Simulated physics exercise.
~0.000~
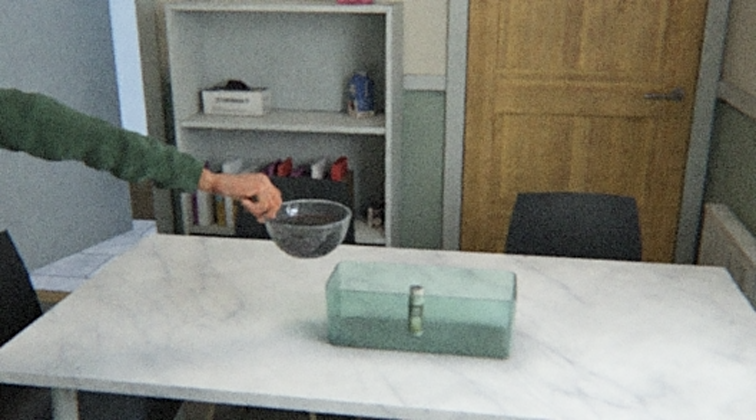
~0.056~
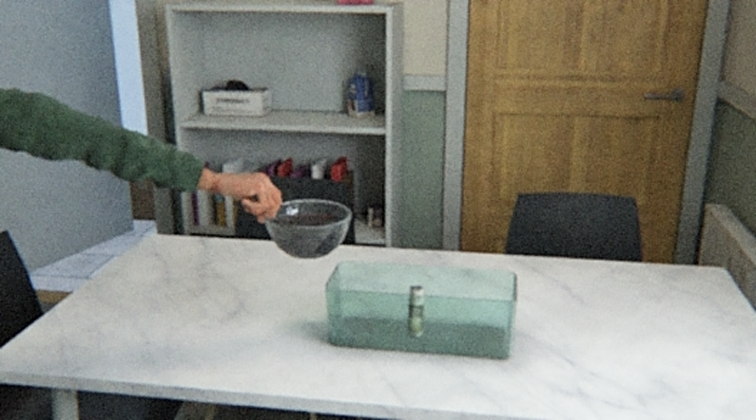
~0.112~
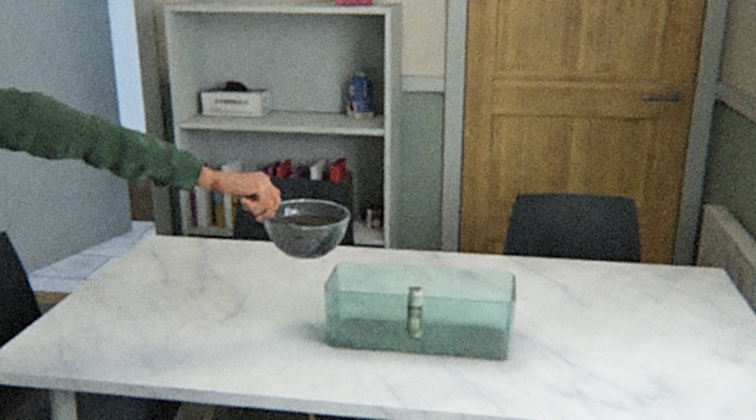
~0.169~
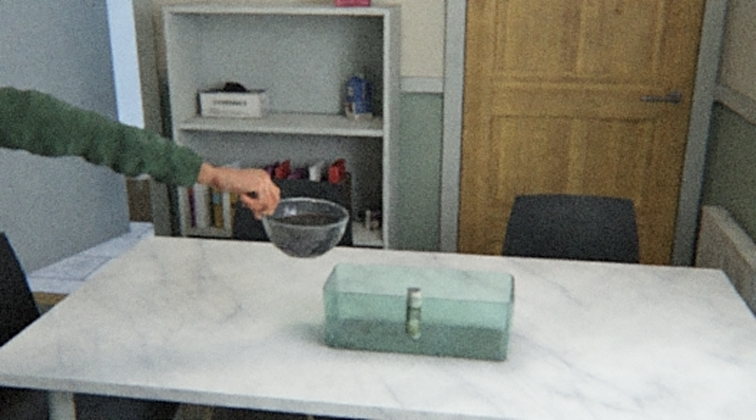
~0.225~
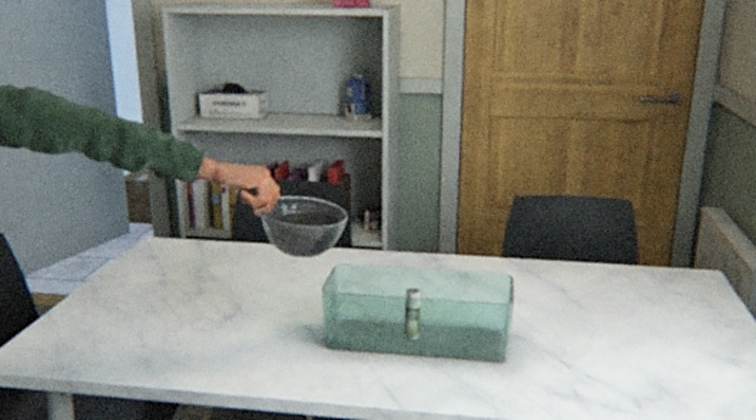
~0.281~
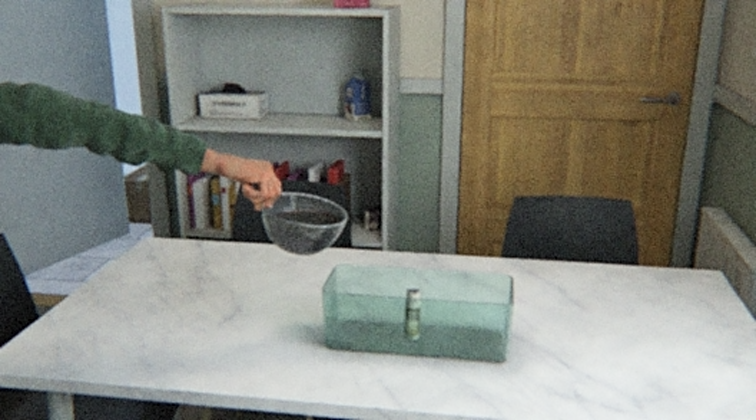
An arm in a dark green sleeve reaches in from the left over a white marble table, seen from slightly above in a room with grey shelves, a wooden door and dark chairs. Its hand holds a clear bowl of dark liquid above and left of a greenish see-through basin containing a small tin. The bowl stays level, then tilts slightly rightward, while the view shifts very faintly.
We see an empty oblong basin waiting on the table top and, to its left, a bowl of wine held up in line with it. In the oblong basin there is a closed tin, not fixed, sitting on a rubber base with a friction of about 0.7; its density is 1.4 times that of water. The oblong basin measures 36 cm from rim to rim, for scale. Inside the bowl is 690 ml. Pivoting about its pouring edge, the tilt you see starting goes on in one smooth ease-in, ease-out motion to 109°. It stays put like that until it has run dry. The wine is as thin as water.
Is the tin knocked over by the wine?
It tips over.
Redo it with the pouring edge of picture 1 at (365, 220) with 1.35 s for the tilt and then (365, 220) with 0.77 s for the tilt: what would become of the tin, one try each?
The tin stays vertical the first time and stays vertical the second time.
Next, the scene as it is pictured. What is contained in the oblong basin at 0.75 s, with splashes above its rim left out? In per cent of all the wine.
About 8 per cent.
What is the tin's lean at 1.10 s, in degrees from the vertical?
It leans about 10° from upright.
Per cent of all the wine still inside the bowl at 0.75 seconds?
Remaining: Near 58 % of the total.
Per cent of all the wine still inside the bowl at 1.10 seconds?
Share remaining: Approx. 2 %.
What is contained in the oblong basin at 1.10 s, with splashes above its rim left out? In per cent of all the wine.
Some 84 percent.
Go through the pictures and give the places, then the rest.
In the first frame, it leans 0°; its right rim is at (349, 217); the wine meets the walls at (272, 223) and (346, 228); the oblong basin's rim runs from (332, 275) to (516, 287); the tin's top is at (416, 290).
In the second frame, it leans 0°; its right rim is at (350, 217); the wine meets the walls at (272, 223) and (346, 227).
In the third frame, it leans 2°; its right rim is at (348, 218); the wine meets the walls at (271, 223) and (344, 227).
In the fourth frame, it leans 4°; its right rim is at (347, 219); the wine meets the walls at (270, 223) and (344, 227).
In the fifth frame, it leans 7°; its right rim is at (346, 220); the wine meets the walls at (269, 221) and (343, 226).
In the sixth frame, it leans 11°; its right rim is at (346, 220); the wine meets the walls at (268, 219) and (343, 224).
Then, 0.75 s in, the tilt is 64° and 58 per cent is still to pour; the tin stands where it began.
Then, 1.10 s in, the tilt is 100° and 2 per cent is still to pour; the tin leans 8°.
Then, 1.46 s in, the tilt is 109° and 0 per cent is still to pour; the tin lies on its side.
Then, 1.85 s in, the tilt is 109° and 0 per cent is still to pour; the tin lies on its side.
Finally, the tin lies on its side.
